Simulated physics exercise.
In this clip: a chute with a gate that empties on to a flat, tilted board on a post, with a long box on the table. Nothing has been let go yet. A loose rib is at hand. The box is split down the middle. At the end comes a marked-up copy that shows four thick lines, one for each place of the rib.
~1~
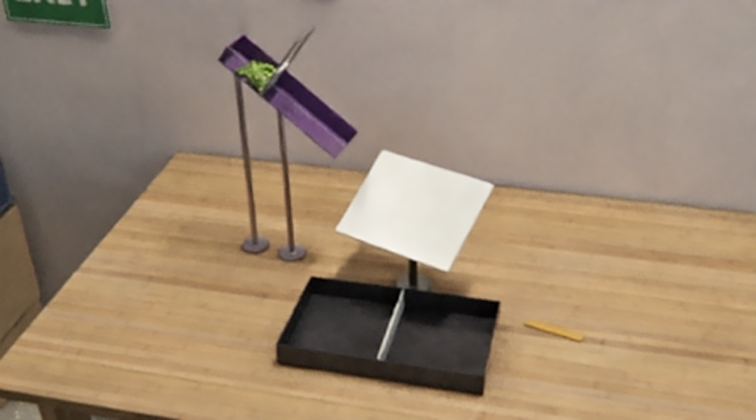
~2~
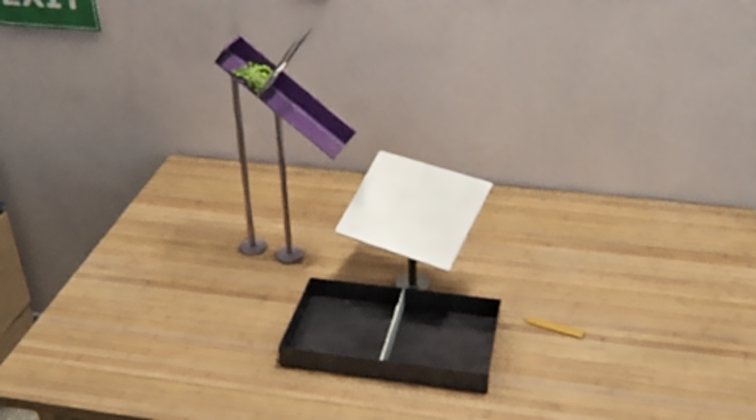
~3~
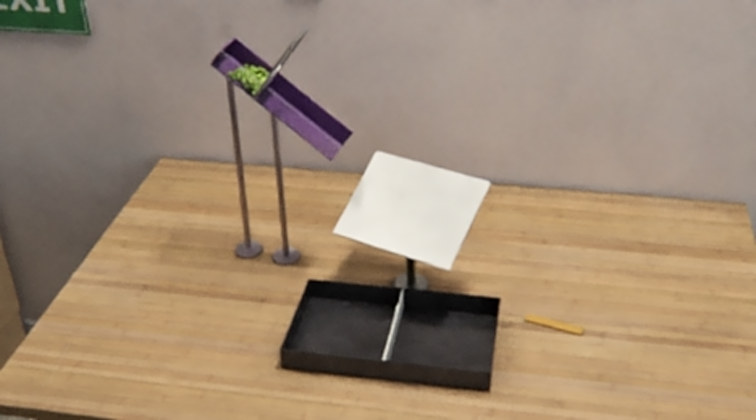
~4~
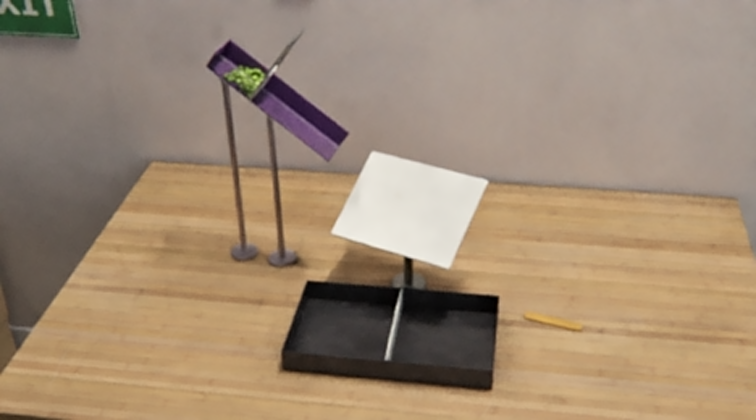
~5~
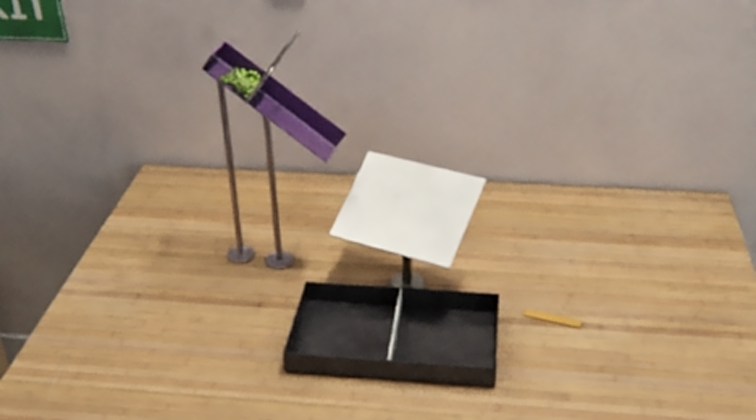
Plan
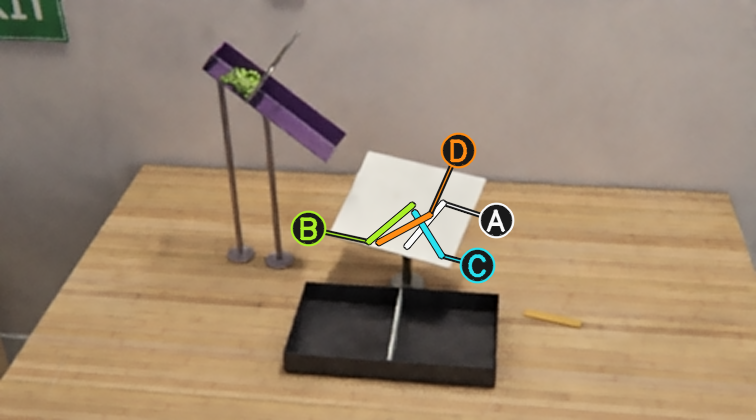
We see a purple chute on two posts holding a small green heap behind a gate, beside a white tilted board and a divided black box on a wooden table; only the view shifts slightly.
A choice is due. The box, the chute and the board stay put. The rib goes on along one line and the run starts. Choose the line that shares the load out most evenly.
I would pick line C.
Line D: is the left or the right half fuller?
Left.
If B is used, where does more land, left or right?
The left half.
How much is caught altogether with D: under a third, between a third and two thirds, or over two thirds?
Line D gives over two thirds.
On the marked copy, line A from (443, 203) to (407, 246); line B from (412, 205) to (368, 241); line C from (414, 212) to (441, 255); line D from (429, 215) to (378, 242).
If A is chosen, of what is caught, all but a few in the left half, a small share in the right.
If B is chosen, of what is caught, all but a few in the left half, only a few in the right.
If C is chosen, of what is caught, close to a third in the left half, close to two thirds in the right.
If D is chosen, of what is caught, all but a few in the left half, a small share in the right.
